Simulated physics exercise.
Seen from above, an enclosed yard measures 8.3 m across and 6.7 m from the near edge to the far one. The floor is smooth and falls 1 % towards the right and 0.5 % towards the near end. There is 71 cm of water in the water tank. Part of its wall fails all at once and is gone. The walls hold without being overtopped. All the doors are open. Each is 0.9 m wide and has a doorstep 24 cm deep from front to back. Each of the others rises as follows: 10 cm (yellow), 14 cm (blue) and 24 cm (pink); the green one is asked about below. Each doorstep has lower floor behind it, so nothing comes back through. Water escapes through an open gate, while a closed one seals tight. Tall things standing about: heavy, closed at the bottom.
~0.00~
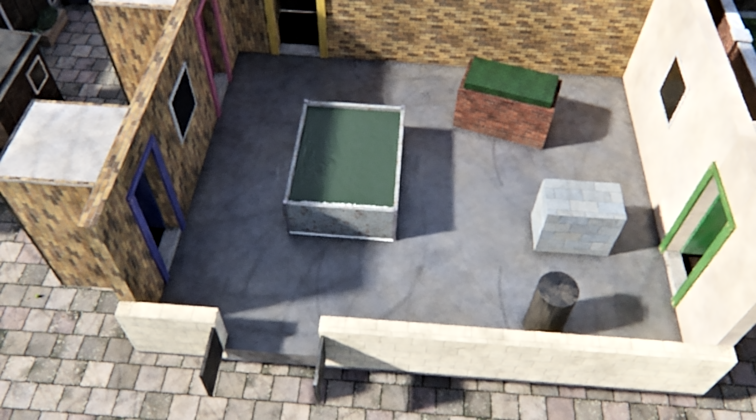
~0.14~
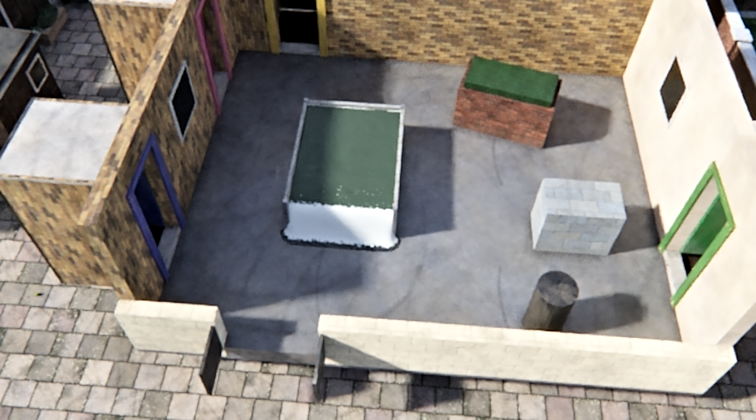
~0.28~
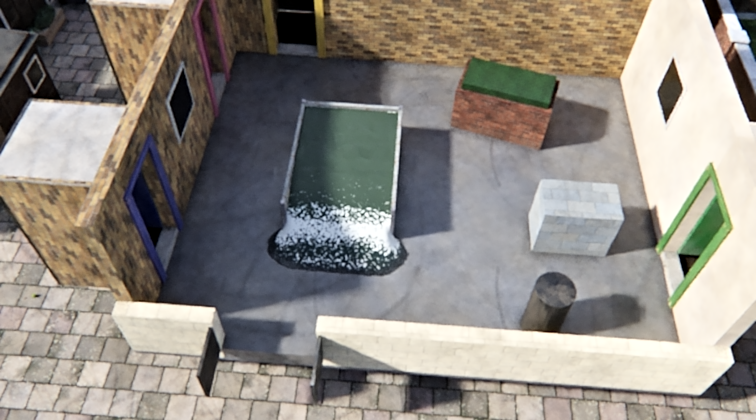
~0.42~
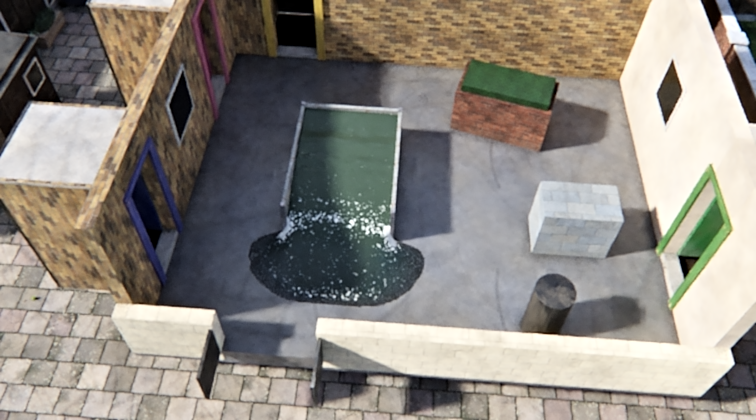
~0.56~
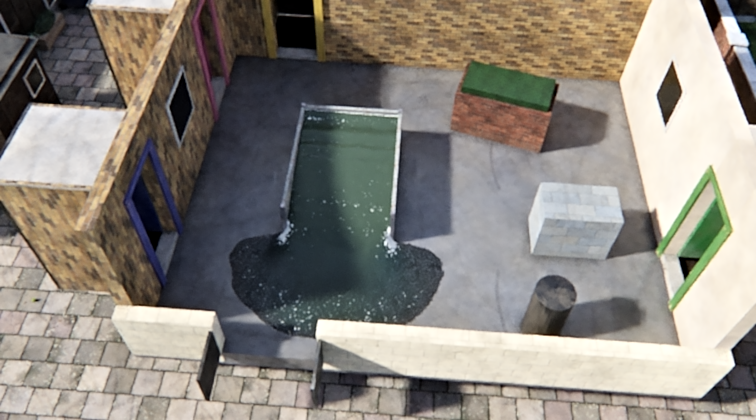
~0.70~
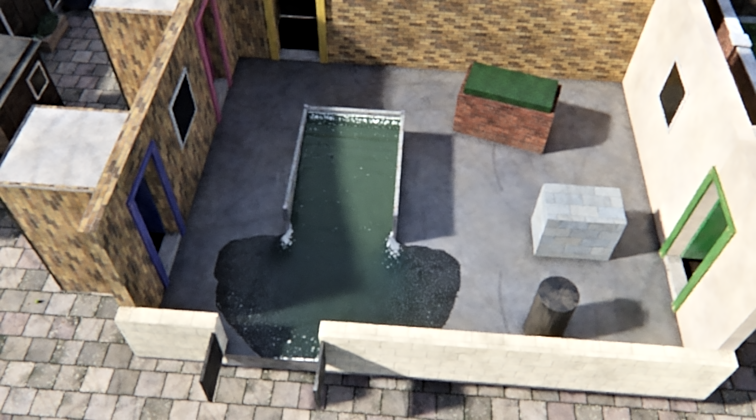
Dark green water pouring from the open near end of a rectangular tank, spreading across the grey yard floor to the low front wall.
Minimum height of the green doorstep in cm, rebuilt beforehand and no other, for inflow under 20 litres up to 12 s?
13 cm.
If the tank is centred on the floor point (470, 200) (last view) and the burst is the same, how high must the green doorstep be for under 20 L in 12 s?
About 13.5 cm.
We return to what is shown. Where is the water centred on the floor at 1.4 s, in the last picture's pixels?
It lies near (350, 229) in the last picture.
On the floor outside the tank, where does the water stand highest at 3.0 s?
Near (524, 363).
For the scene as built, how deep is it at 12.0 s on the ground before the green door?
Depth: Near 5.5 cm.
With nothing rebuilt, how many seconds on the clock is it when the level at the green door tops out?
At roughly 4.5 s.
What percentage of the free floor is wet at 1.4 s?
Near 20 per cent is wet.
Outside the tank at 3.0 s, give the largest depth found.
34 cm.
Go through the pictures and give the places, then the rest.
In the first picture, still water, 71 cm deep, in the water tank at (348, 156); the green door at (692, 242) is dry.
In the second picture, the gap is at (341, 225), the front 0.3 m out at (292, 241); the back of the water tank holds 71 cm.
In the third picture, the gap is at (339, 226), the front 0.7 m out at (286, 263); the back of the water tank holds 71 cm.
In the fourth picture, the front is at (303, 298), 1.3 m from the gap at (339, 229); 2.8 m2 of floor is wet, 71 cm left at the back.
In the fifth picture, the front is at a hidden place, 1.9 m from the gap at (339, 231); 4.8 m2 of floor is wet, 67 cm left at the back.
In the sixth picture, the front is at a hidden place, 2.3 m from the gap at (341, 233); 6.5 m2 of floor is wet, 60 cm left at the back; the green door at (692, 247), 5.6 m from the gap, is still 3.7 m from the nearest water.
After 1.4 s water covers 20 % of the floor, deepest (44 cm) near (348, 349); it has not reached the green door.
After 3.0 s water covers 30 % of the floor, deepest (34 cm) near (524, 363); it has not reached the green door.
After 12.0 s water covers 95 % of the floor, deepest (10 cm) near (691, 376); 5 cm at the green door, 19 litres in over its 13 cm doorstep.
At the green door as built, the water arrived by 3.1 s and peaked near 18 cm at 4.6 s.
With a doorstep of 11.5 cm, 30 litres would have come in within the 12 s; with 16 cm, 7 litres. So under 20 litres takes about 13 cm.
